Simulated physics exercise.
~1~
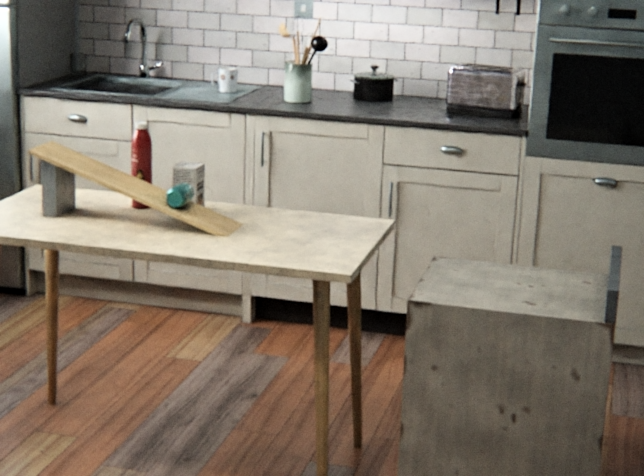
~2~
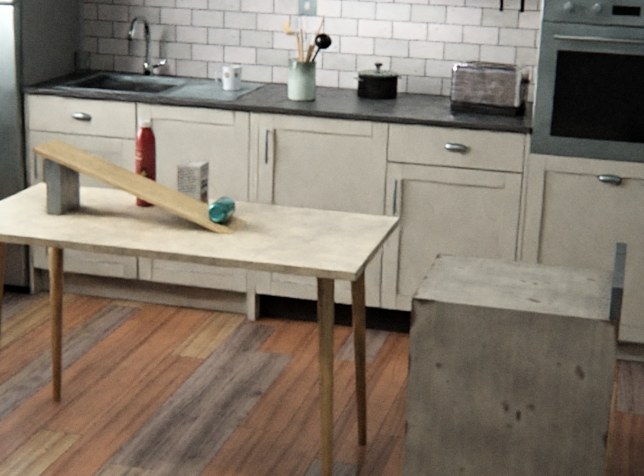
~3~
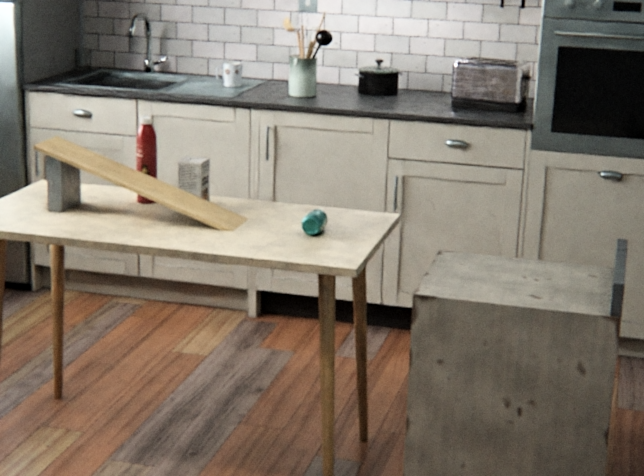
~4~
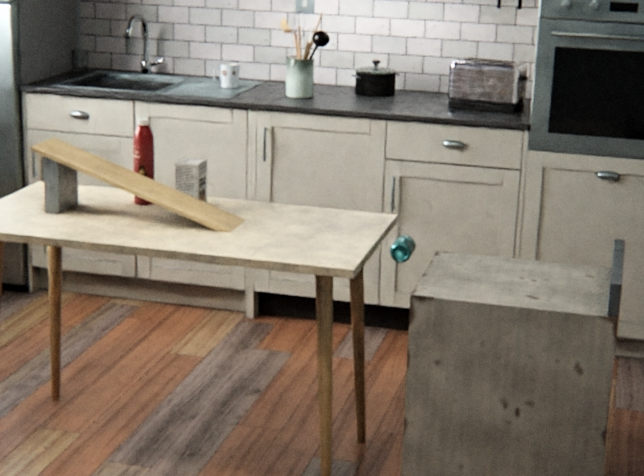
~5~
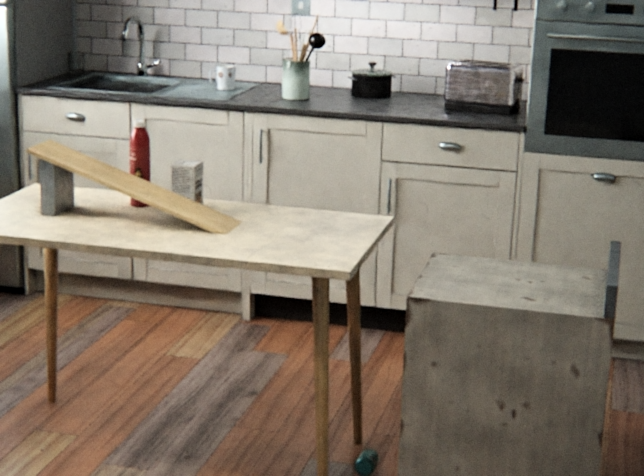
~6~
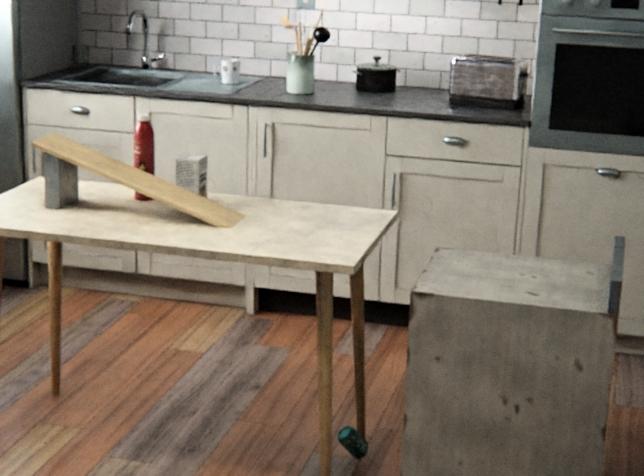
A pale wooden table with a plank ramp propped on a grey block at its left stands in a kitchen, seen from slightly above by a gently swaying camera. A red bottle and a whitish carton stand behind the ramp, and a weathered grey block with an upright strip at its far end sits to the right across a gap. A turquoise can rolls down the ramp to the right and continues across the tabletop. It passes the table's right edge and drops short of the block. It ends down in the gap near the table's leg, tipped over, while the bottle and carton stay in place.
